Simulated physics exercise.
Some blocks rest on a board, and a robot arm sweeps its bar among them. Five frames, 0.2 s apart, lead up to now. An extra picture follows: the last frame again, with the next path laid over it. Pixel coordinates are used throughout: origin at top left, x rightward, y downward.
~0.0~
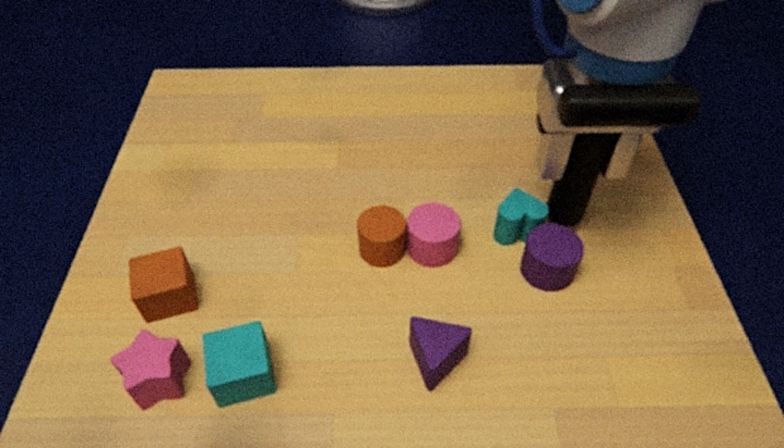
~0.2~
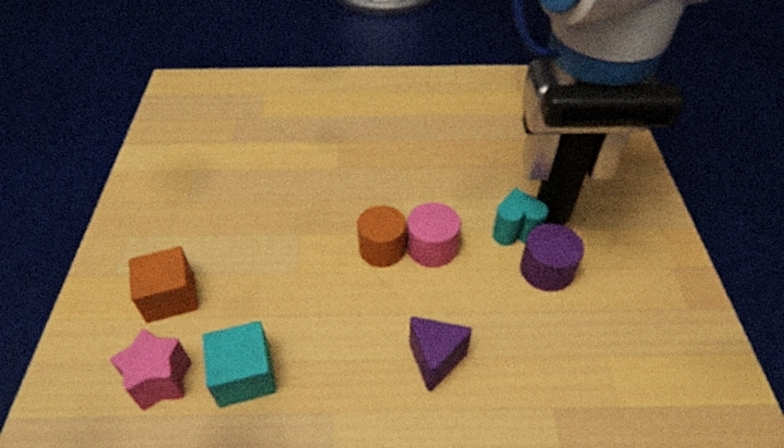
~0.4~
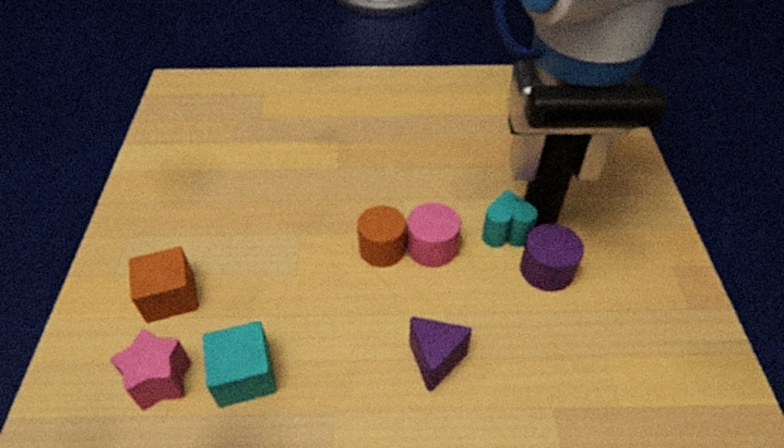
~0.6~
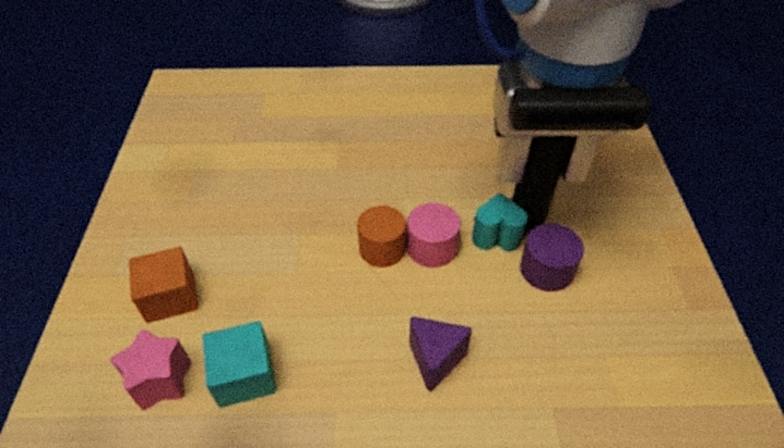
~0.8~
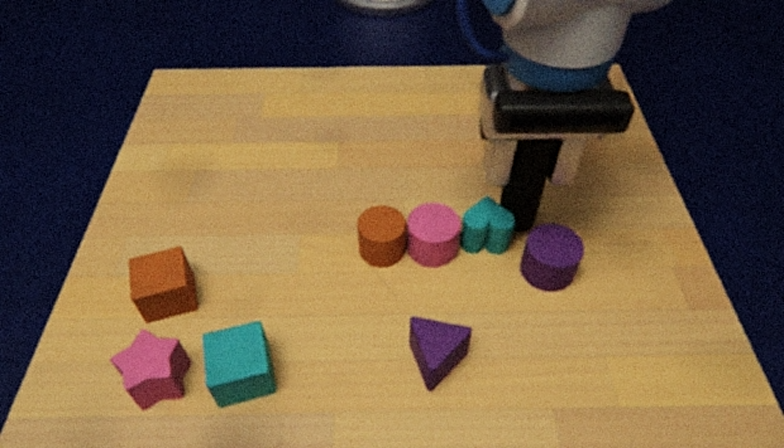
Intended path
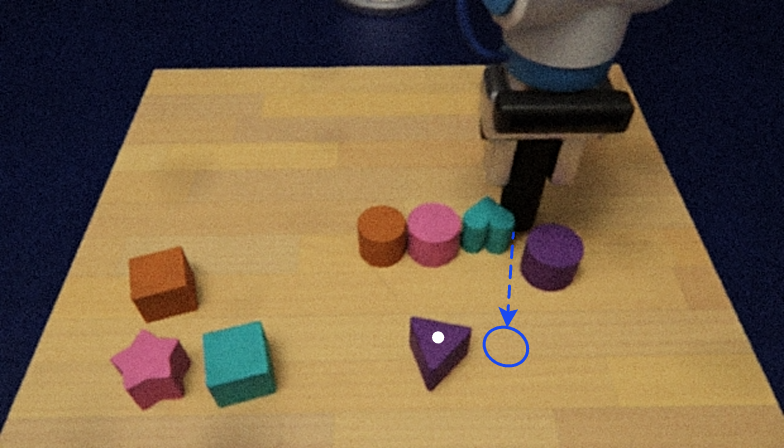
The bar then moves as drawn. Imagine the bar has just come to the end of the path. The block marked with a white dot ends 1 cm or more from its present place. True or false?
That is false.
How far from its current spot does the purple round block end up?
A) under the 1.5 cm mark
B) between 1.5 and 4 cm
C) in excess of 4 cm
Letter B.
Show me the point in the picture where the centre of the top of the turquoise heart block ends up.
Around pixel (475, 239).
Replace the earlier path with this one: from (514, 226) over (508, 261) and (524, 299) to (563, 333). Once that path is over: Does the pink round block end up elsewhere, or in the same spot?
By the last moment of the path, the pink round block has shifted.
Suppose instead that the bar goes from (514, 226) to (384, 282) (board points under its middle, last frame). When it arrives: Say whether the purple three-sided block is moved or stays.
The result: It stays put.
Drawn move, in a line from (514, 226) to (506, 346); the dot is on the purple three-sided block.
On the path given first. One third of the way, bar at (513, 255); pink round block at (424, 222); turquoise heart block at (476, 237), turned 60° clockwise; purple round block at (565, 257).
Two thirds of the way, bar at (511, 295); pink round block at (424, 222); turquoise heart block at (475, 239), turned 65° clockwise; purple round block at (568, 261).
At the end, bar at (508, 339); pink round block at (424, 222); purple three-sided block still; turquoise heart block at (475, 239), turned 65° clockwise; purple round block at (568, 261).
